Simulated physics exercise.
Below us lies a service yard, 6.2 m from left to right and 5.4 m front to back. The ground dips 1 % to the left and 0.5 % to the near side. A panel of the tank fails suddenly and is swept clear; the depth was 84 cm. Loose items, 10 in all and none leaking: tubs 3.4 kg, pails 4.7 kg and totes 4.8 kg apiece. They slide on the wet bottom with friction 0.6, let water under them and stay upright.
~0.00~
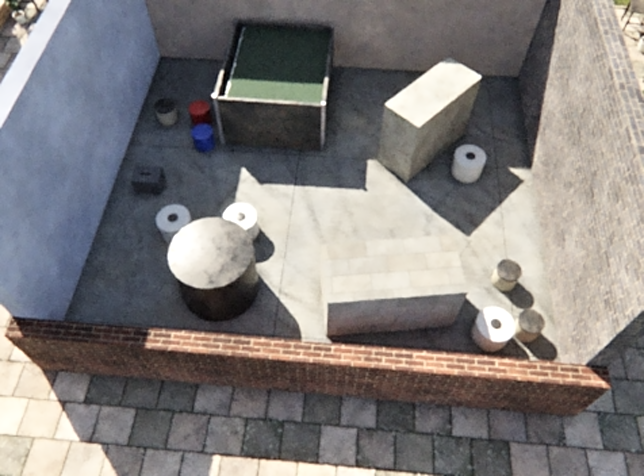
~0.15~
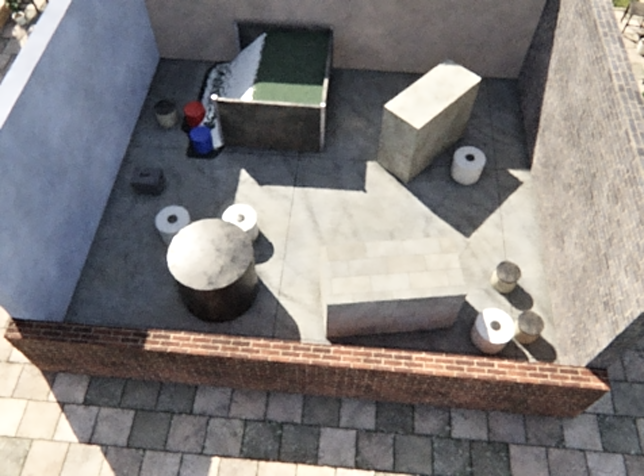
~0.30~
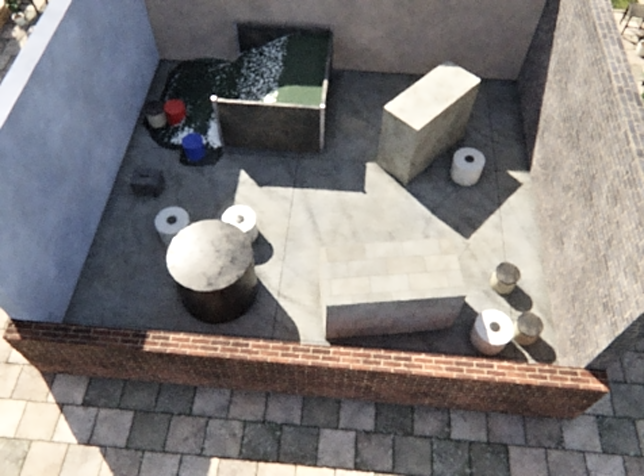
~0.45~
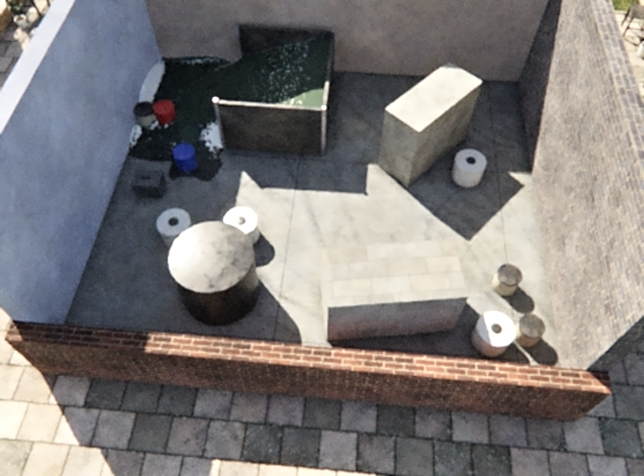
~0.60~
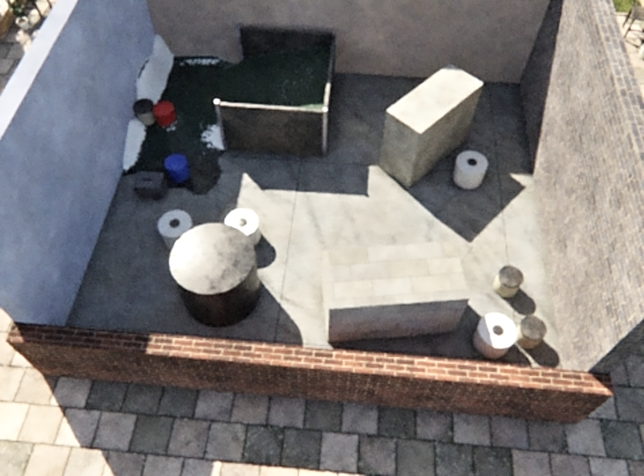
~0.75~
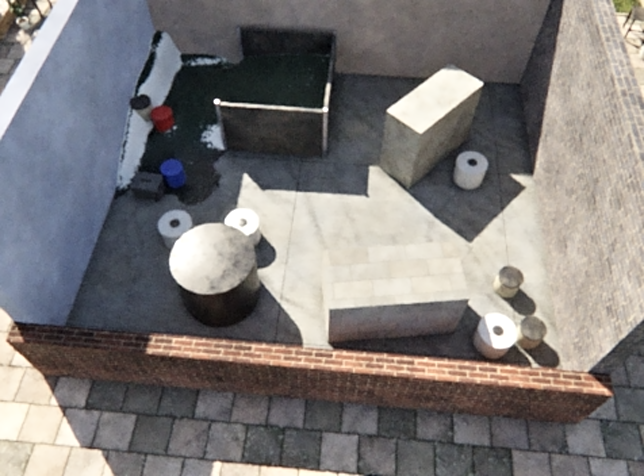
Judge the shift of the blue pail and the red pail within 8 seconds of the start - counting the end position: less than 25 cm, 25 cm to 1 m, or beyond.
The blue pail travels far; the red pail travels far.
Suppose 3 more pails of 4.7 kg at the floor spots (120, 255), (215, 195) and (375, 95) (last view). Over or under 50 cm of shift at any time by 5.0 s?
In turn: More, over, short of it.
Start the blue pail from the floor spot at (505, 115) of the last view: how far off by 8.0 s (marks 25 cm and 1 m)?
It holds its place.
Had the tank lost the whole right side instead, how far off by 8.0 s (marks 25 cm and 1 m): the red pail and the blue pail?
Then the red pail barely shifts, the blue pail holds its place.
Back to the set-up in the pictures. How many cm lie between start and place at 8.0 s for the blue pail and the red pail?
About 300 and 400 cm.
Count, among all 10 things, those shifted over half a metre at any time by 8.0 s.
8 of them.
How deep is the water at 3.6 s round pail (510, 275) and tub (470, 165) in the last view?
Roughly 0 and 0 cm.
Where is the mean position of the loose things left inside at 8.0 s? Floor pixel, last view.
At about (425, 231).
After 1.6 s the blue pail is near (189, 183), 0.9 m from its start, aground; the red pail is near (164, 183), 1.5 m from its start, afloat; 2 afloat.
After 3.6 s the blue pail is near (349, 226), 2.7 m from its start, aground; the red pail is near (290, 243), 2.8 m from its start, afloat; 4 afloat.
After 5.6 s the blue pail is near (383, 209), 3.0 m from its start, aground; the red pail is near (407, 236), 3.8 m from its start, aground; 4 afloat.
After 8.0 s the blue pail is near (396, 209), 3.1 m from its start, afloat; the red pail is near (405, 239), 3.8 m from its start, afloat; 7 afloat.
